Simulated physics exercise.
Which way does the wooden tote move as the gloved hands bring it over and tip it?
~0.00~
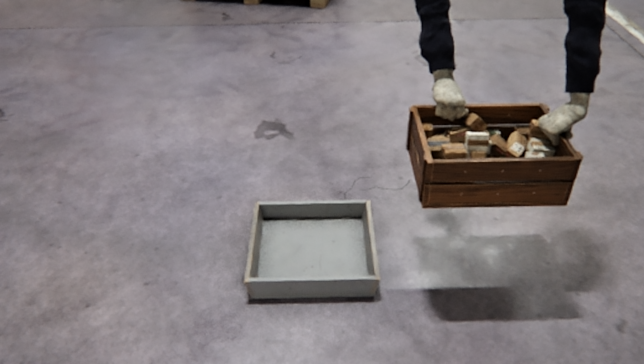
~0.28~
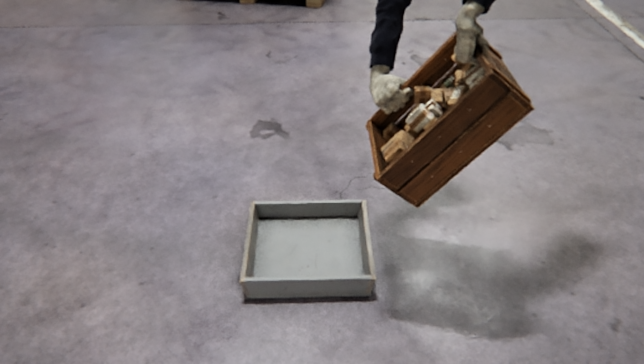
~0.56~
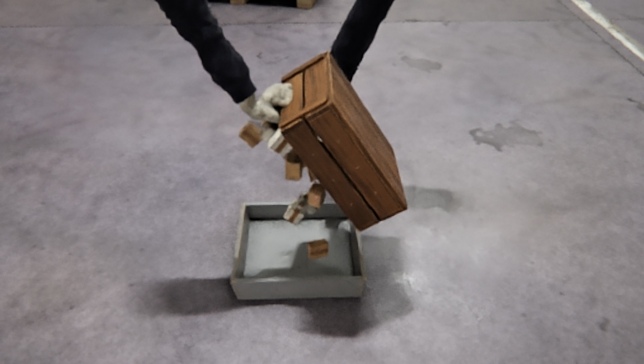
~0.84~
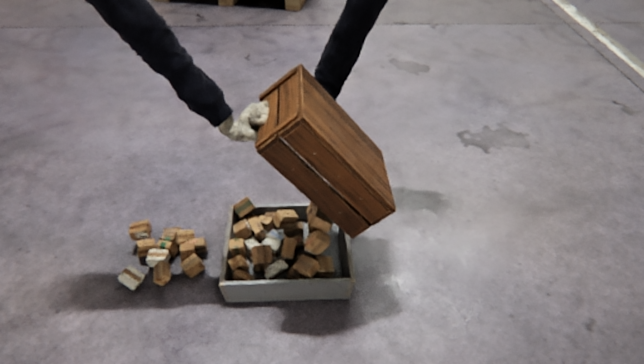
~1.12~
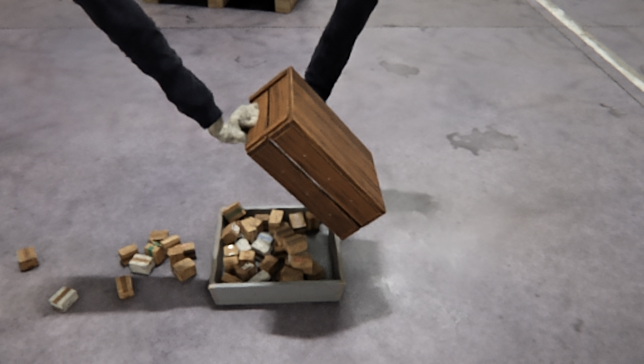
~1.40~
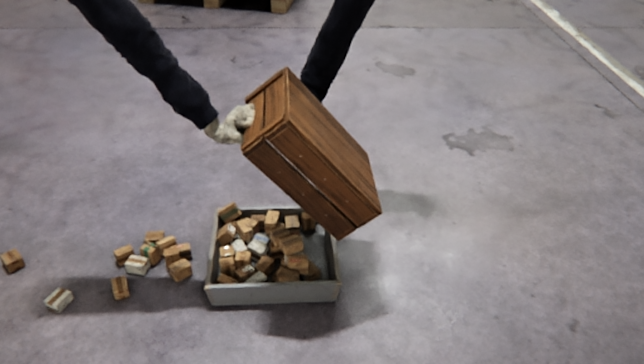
The wooden tote moves to the left, ending up tilted above the grey basket.
